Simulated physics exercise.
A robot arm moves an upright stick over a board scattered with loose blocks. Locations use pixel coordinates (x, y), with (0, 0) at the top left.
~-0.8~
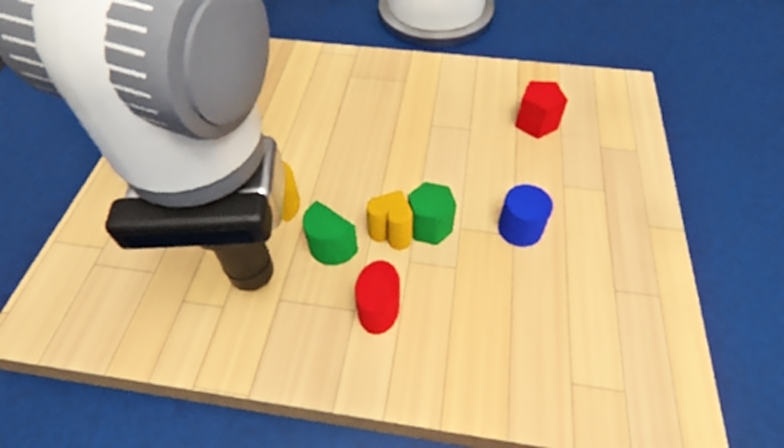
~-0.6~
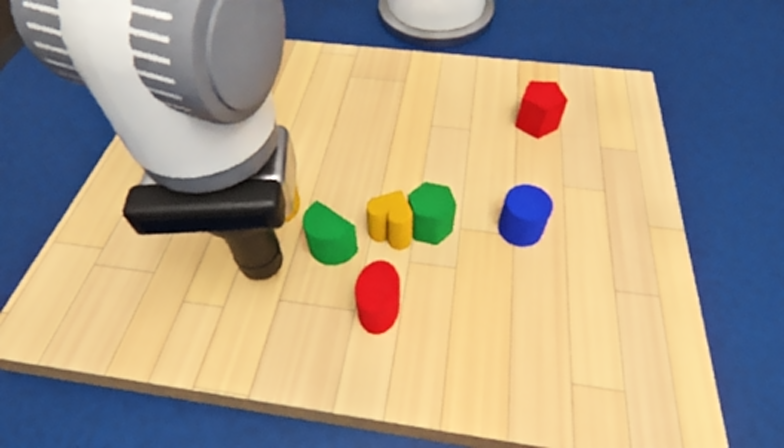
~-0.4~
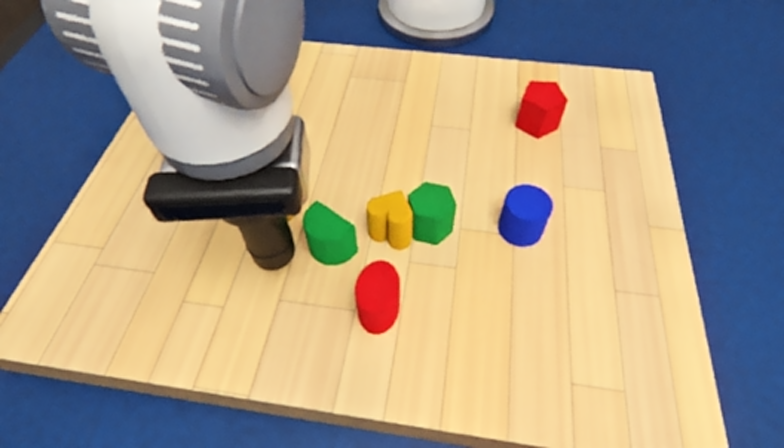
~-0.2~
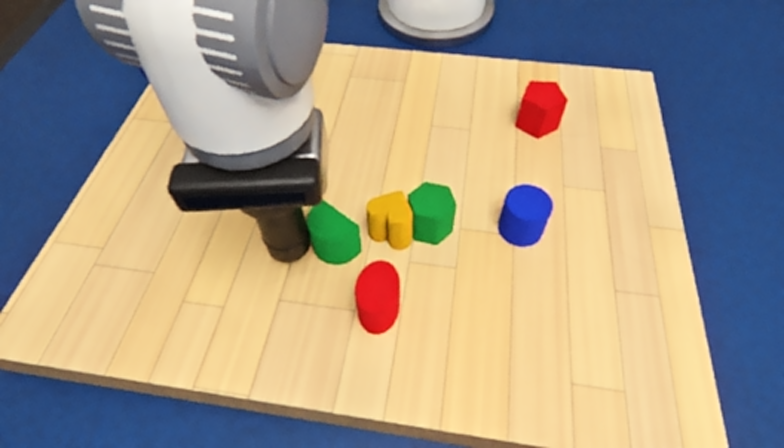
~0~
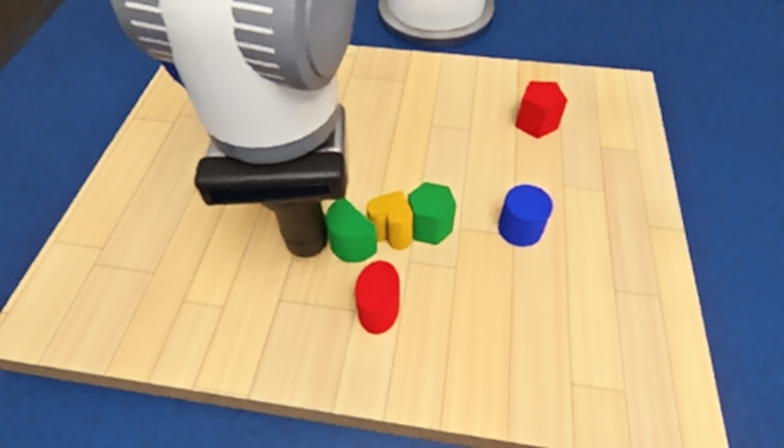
A white and grey robot arm holding a dark upright stick reaches over the left side of a pale wooden board on a blue surface, seen from above at an angle by a still camera. Green, yellow, red and blue blocks lie scattered across the middle and right. The stick glides right and slightly away, meets the green half-round block and pushes it a little rightward, close to the yellow block.
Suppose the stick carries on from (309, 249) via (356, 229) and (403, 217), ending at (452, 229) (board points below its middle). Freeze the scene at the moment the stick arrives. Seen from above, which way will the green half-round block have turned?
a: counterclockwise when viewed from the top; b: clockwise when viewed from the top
b - clockwise when viewed from the top.
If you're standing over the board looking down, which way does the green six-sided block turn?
Seen from above, its turn is counter-clockwise.
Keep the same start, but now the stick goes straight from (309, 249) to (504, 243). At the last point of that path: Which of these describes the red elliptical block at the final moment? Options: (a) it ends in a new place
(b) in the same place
The correct letter is b.
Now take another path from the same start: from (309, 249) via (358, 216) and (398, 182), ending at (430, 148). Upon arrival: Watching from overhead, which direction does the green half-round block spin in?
Viewed from above: Clockwise.
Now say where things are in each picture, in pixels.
In the first picture, stick's lower end at (252, 273); green half-round block at (325, 221); red elliptical block at (377, 285); yellow heart-shaped block at (391, 206); green six-sided block at (432, 199); blue cylinder at (530, 201).
In the second picture, stick at (262, 262); blocks still.
In the third picture, stick at (274, 253); blocks still.
In the fourth picture, stick at (290, 245); green half-round block at (329, 221).
In the fifth picture, stick at (307, 241); green half-round block at (347, 218); red elliptical block at (377, 285); yellow heart-shaped block at (391, 206); green six-sided block at (432, 199); blue cylinder at (530, 201).
On the path given first. One third of the way, stick at (356, 219); green half-round block at (395, 208), turned 40° clockwise; yellow heart-shaped block at (436, 203); green six-sided block at (474, 194).
Two thirds of the way, stick at (404, 207); green half-round block at (435, 213), turned 105° clockwise; yellow heart-shaped block at (482, 224), turned 30° anticlockwise; green six-sided block at (493, 191), turned 30° anticlockwise; blue cylinder at (540, 199).
At the end, stick at (453, 220); green half-round block at (477, 235), turned 155° clockwise; red elliptical block still; yellow heart-shaped block at (523, 249), turned 70° anticlockwise; green six-sided block at (500, 191), turned 40° anticlockwise; blue cylinder at (547, 199).
